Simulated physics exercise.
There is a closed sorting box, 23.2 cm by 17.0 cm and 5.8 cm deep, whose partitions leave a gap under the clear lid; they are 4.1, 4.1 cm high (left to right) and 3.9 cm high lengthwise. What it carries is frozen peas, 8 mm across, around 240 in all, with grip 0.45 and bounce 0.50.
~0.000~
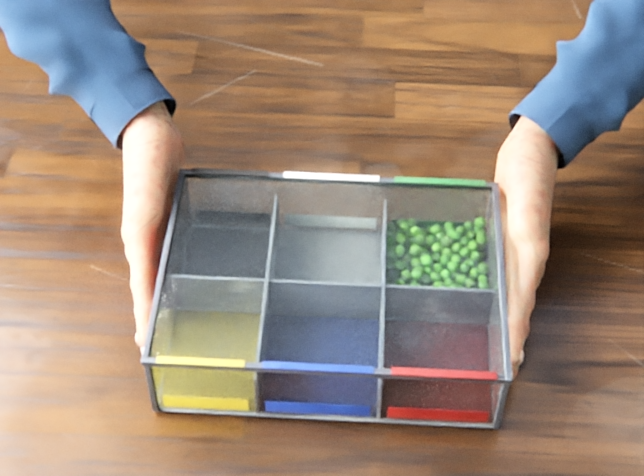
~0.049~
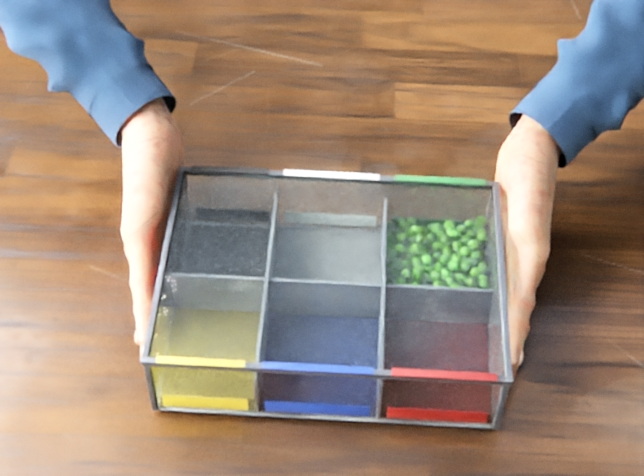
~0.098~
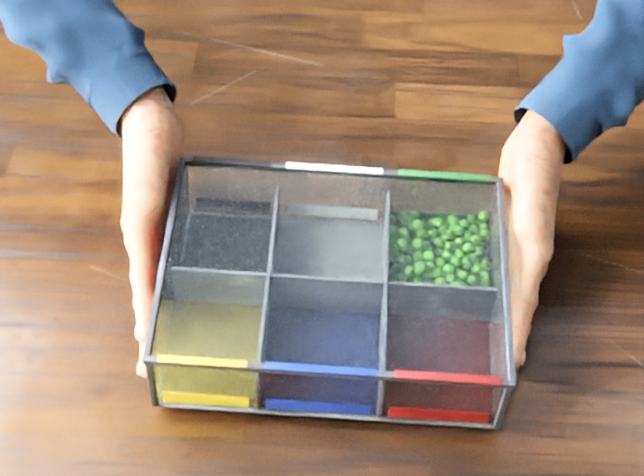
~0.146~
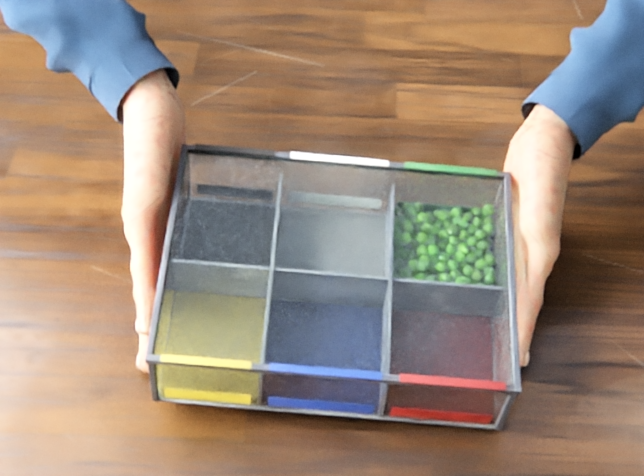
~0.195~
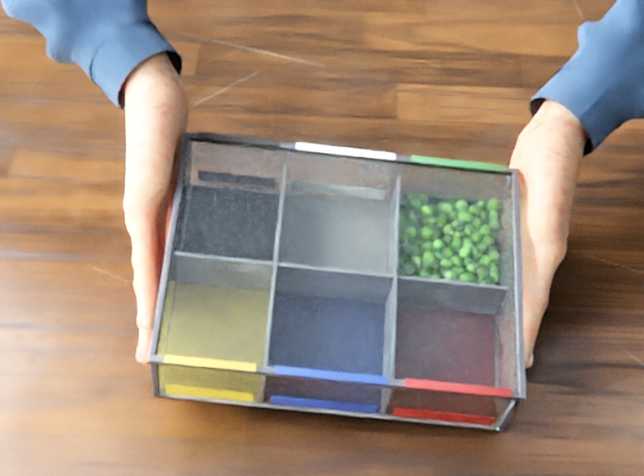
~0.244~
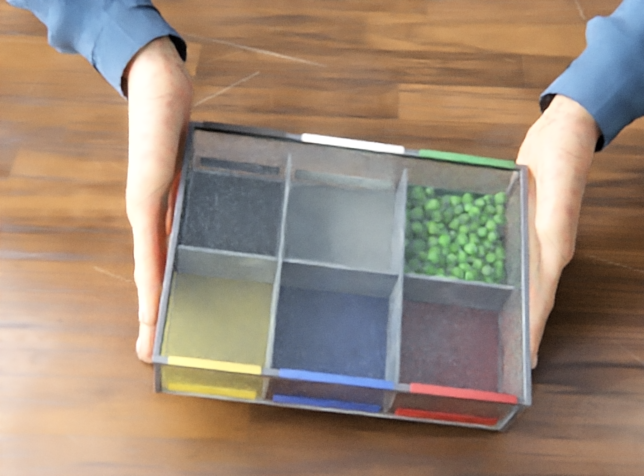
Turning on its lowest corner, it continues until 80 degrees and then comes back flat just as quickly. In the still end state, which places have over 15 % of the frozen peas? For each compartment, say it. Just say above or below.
Red above, blue below, green above, yellow below, white below, black below.
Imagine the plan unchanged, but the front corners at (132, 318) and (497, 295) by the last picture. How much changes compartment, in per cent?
I'd say close to 10 in a hundred.
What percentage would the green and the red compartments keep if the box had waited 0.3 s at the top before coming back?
Then, in per cent: Green 70; red 30.
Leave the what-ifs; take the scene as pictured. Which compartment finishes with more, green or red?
That would be the green compartment.
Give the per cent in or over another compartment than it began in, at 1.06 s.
Reading: Close to 15 %.
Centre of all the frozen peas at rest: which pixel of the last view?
Resting centre estimate: Around (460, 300).
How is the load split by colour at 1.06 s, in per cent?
In per cent: Red 15; blue 0; green 85; yellow 0; white 0; black 0.
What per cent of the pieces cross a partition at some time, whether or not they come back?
30 per cent, give or take.
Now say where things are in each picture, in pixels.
The first frame shows box tilt 0 degrees, front corners at (148, 359) and (505, 377); green 100 %.
The second frame shows box tilt 1 degrees, front corners at (148, 359) and (506, 378).
The third frame shows box tilt 4 degrees, front corners at (149, 358) and (509, 382), lowest corner right front.
The fourth frame shows box tilt 8 degrees, front corners at (152, 357) and (514, 387), lowest corner right front.
The fifth frame shows box tilt 12 degrees, front corners at (155, 357) and (519, 393), lowest corner right front.
The sixth frame shows box tilt 16 degrees, front corners at (159, 358) and (524, 399), lowest corner right front; green 100 %. The box's pace is about 90 degrees a second.
After 1.06 s, tilt 80 degrees; red 15 %, green 85 %.
After 1.60 s, tilt 34 degrees; red 25 %, green 75 %.
After 2.20 s, tilt 0 degrees; red 30 %, green 70 %.
At rest (2.7 s), red 30 %, blue 0 %, green 70 %, yellow 0 %, white 0 %, black 0 %.
